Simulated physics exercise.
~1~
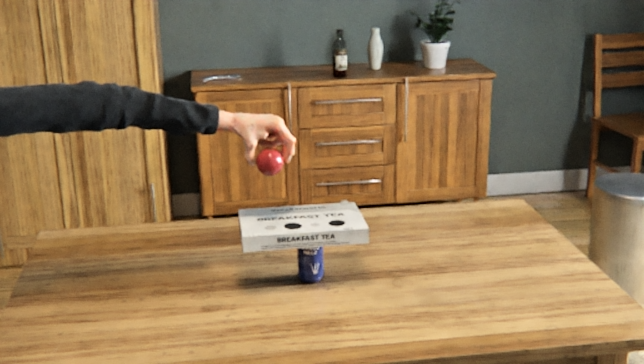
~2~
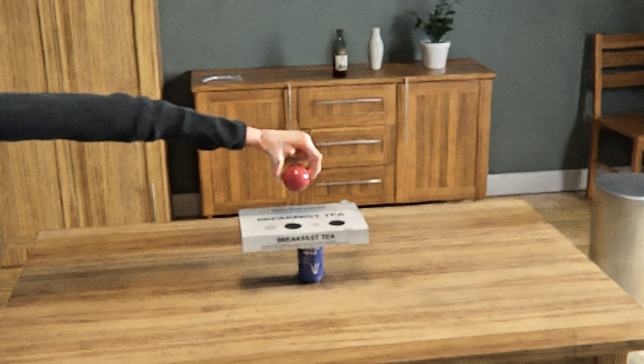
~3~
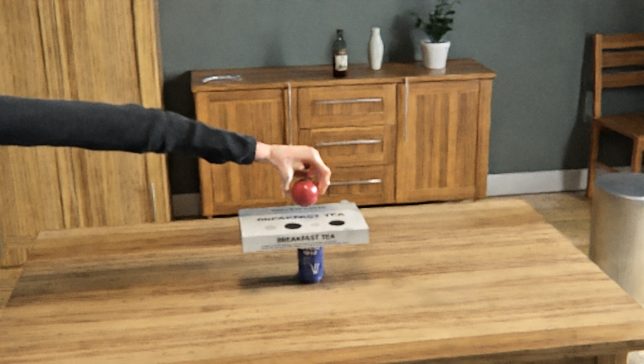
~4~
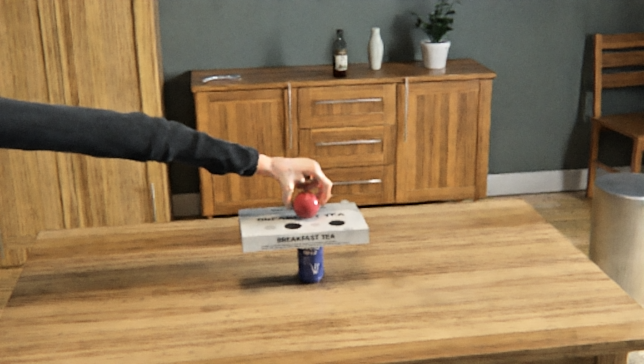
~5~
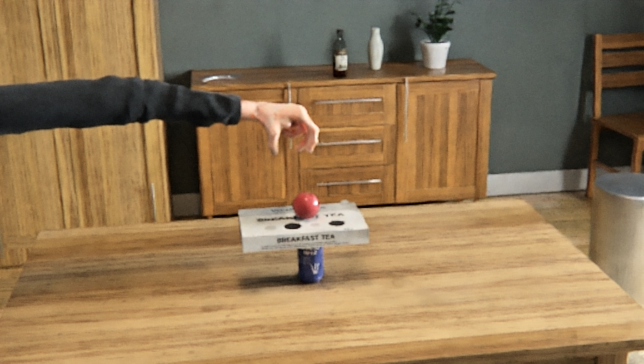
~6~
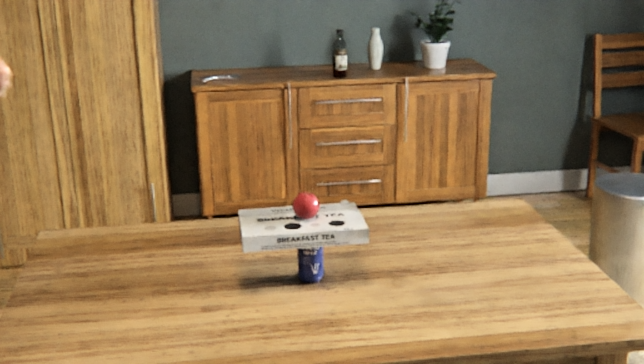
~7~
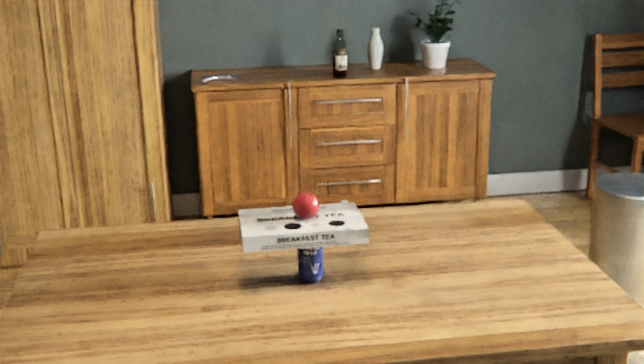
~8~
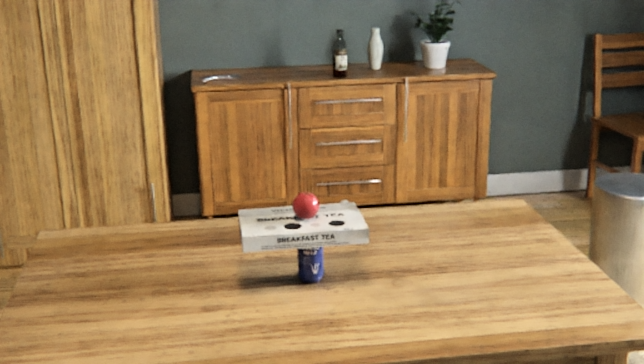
A red tomato, held in the fingers of a hand reaching in from the left, hovers above a flat white packet balanced on a blue can on a wooden table. The hand carries the tomato a little to the right and downward until it is over the can. It then lowers the tomato onto the top of the packet. The fingers let go, and the hand lifts away and withdraws to the left, out of view. The tomato, packet and can stay still, stacked and balanced on the table.
